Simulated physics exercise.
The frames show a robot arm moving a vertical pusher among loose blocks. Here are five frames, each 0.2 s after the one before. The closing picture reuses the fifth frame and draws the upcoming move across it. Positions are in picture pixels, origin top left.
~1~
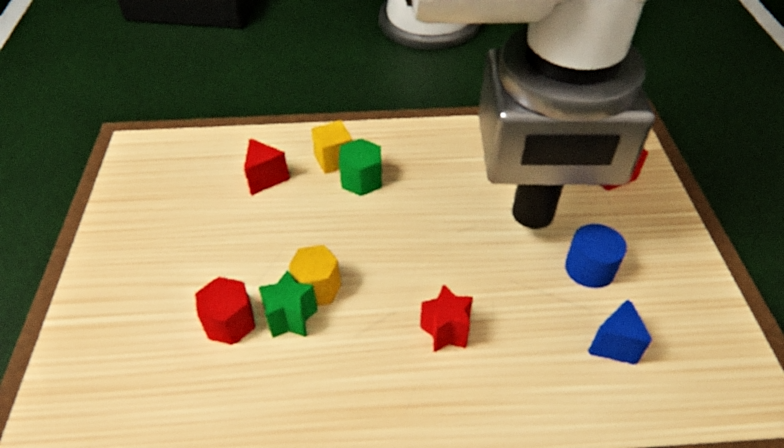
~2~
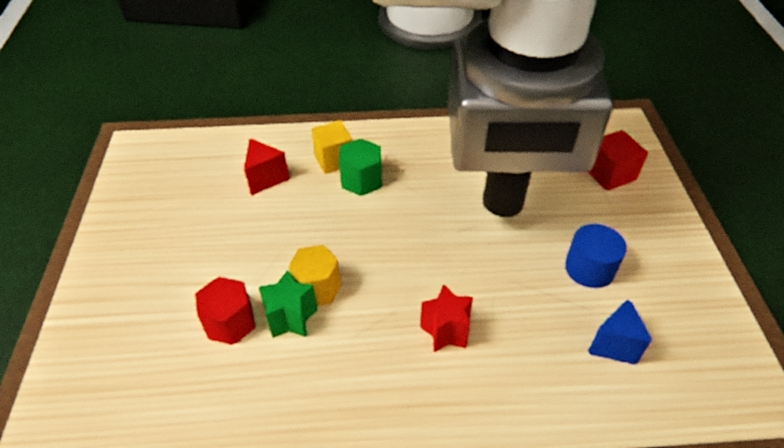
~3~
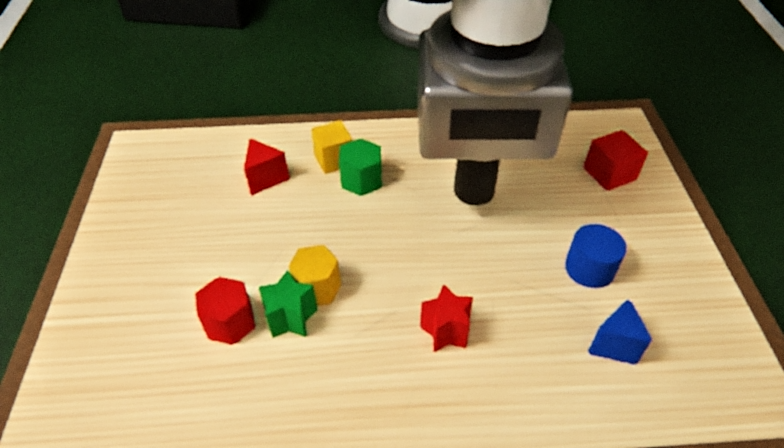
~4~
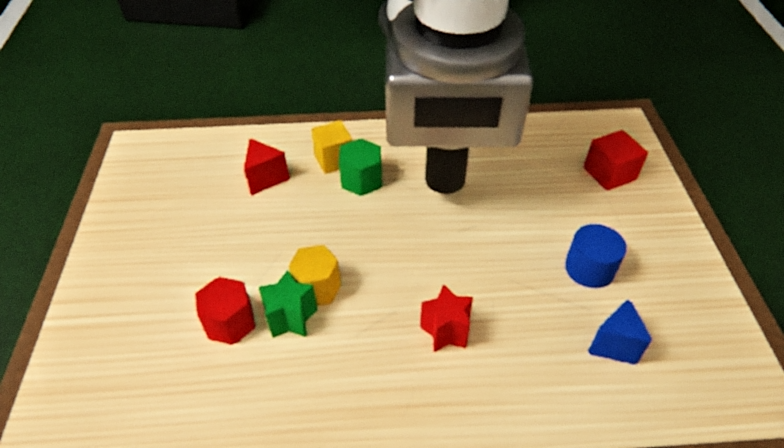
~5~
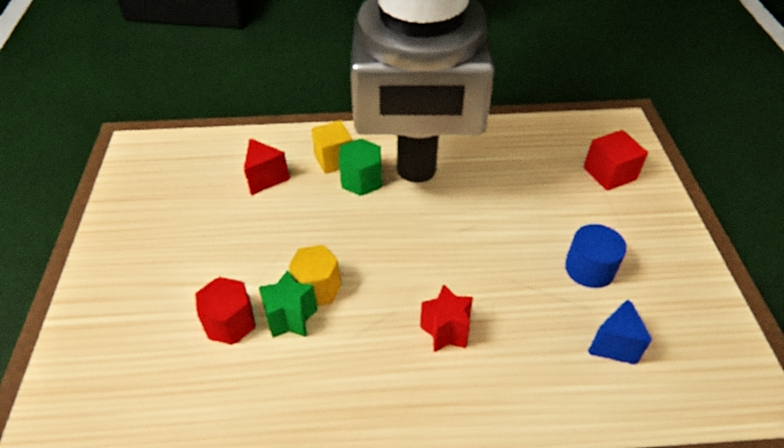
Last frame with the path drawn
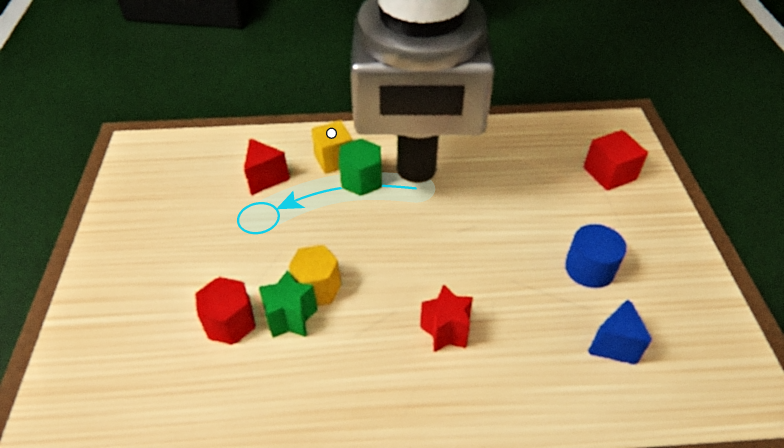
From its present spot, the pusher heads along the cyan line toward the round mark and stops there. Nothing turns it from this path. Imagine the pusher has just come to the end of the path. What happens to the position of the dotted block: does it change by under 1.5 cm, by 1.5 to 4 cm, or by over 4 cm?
The dotted block ends up a moderate distance away, 1.5 to 4 cm.
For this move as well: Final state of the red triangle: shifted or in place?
It travels a centimetre or more.
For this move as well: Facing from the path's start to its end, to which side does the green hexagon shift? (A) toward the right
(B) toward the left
My pick is A.
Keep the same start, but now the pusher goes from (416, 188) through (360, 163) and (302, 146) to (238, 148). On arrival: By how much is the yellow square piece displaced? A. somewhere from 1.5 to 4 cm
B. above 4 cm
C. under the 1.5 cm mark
My pick is B.
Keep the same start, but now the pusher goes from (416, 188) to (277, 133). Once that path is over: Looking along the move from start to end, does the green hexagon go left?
I believe so.
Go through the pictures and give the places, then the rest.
In the first frame, pusher's lower end (533, 214); red triangle (260, 152); yellow square piece (332, 133); green hexagon (360, 153).
In the second frame, pusher (503, 202); blocks still.
In the third frame, pusher (474, 191); blocks still.
In the fourth frame, pusher (445, 180); blocks still.
In the fifth frame, pusher (417, 170); red triangle (260, 152); yellow square piece (332, 133); green hexagon (360, 153).
Drawn move, from (416, 188) over (362, 186) and (309, 196) to (258, 218); the dot is on the yellow square piece.
What follows on the original path. One third of the way, pusher (361, 167); yellow square piece (315, 123), turned 20° clockwise; green hexagon (324, 147), turned 25° clockwise.
Two thirds of the way, pusher (306, 177); red triangle (245, 151), turned 20° anticlockwise; yellow square piece (311, 120), turned 40° clockwise; green hexagon (291, 144), turned 65° clockwise.
At the end, pusher (254, 199); red triangle (245, 151), turned 20° anticlockwise; yellow square piece (311, 120), turned 40° clockwise; green hexagon (291, 144), turned 65° clockwise.
